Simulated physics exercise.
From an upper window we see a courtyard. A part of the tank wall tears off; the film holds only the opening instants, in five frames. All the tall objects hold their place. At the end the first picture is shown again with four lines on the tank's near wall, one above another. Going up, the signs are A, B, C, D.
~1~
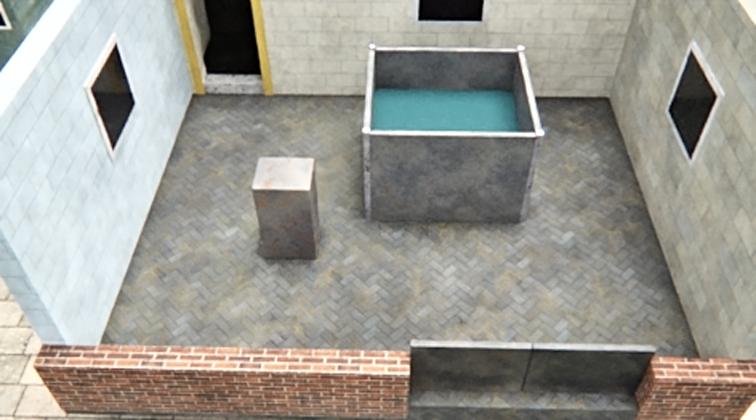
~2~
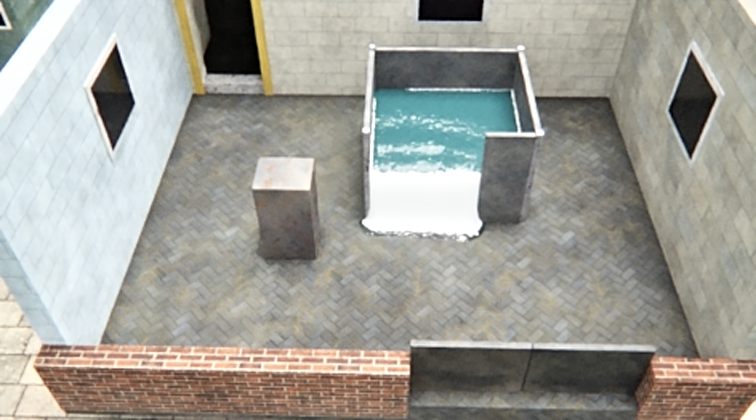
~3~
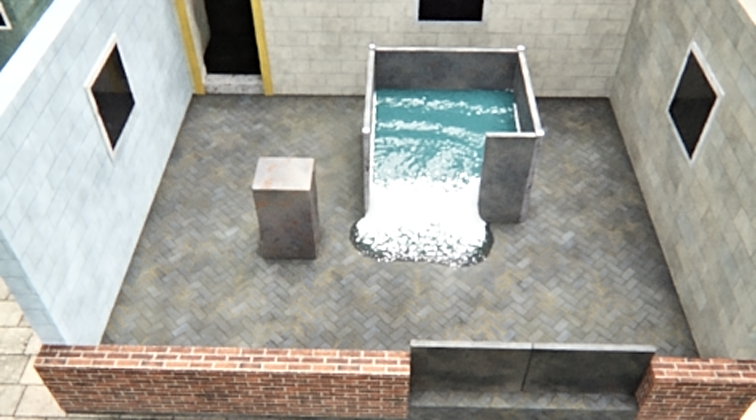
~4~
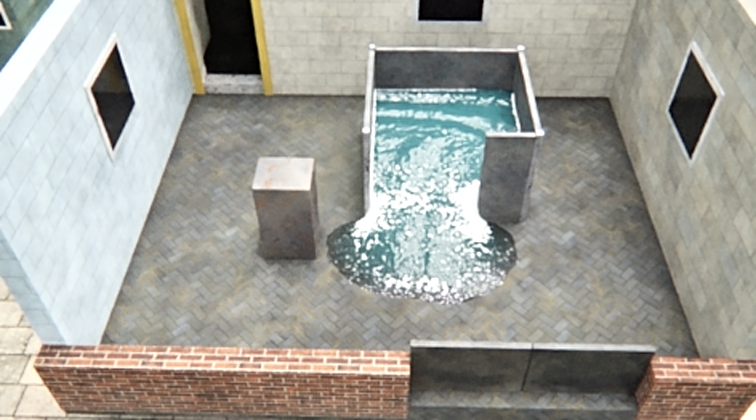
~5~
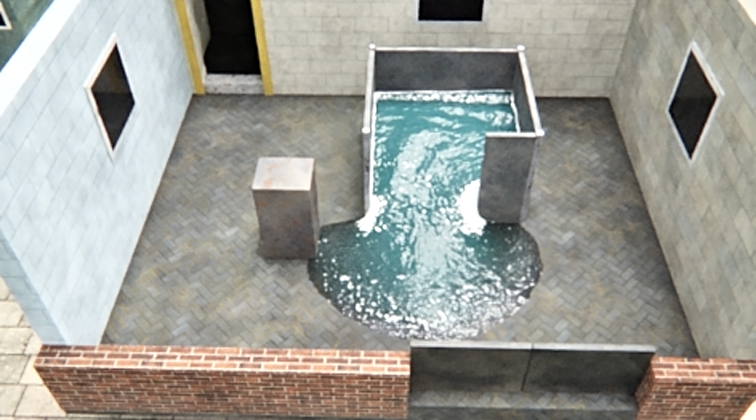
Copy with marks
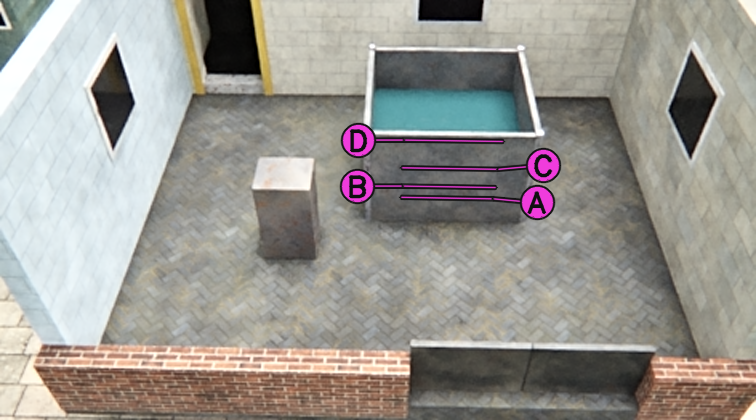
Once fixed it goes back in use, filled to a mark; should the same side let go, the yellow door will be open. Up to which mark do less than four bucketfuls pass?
C is the one.
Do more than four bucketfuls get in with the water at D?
Yes, it does.
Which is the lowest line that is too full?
That would be D.
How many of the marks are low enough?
Three.
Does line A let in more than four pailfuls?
No, that is safe.
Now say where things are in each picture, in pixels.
In the first frame, water in the tank at rest, its middle at (446, 127); foot of the yellow doorway at (235, 94); shut gate at (530, 352).
In the second frame, 1 % of the ground under water, visible out to (367, 226).
In the third frame, 4 % of the ground under water, visible out to (480, 254).
In the fourth frame, 8 % of the ground under water, visible out to (457, 295).
In the fifth frame, 13 % of the ground under water, visible out to (492, 313).
In magenta, A at (447, 198); B at (448, 186); C at (450, 168); D at (452, 140); from the bottom up A, B, C, D.
For line A, nothing gets over.
For line B, nothing gets over.
For line C, a bucket or two gets in.
For line D, about 11 bucketfuls get in.
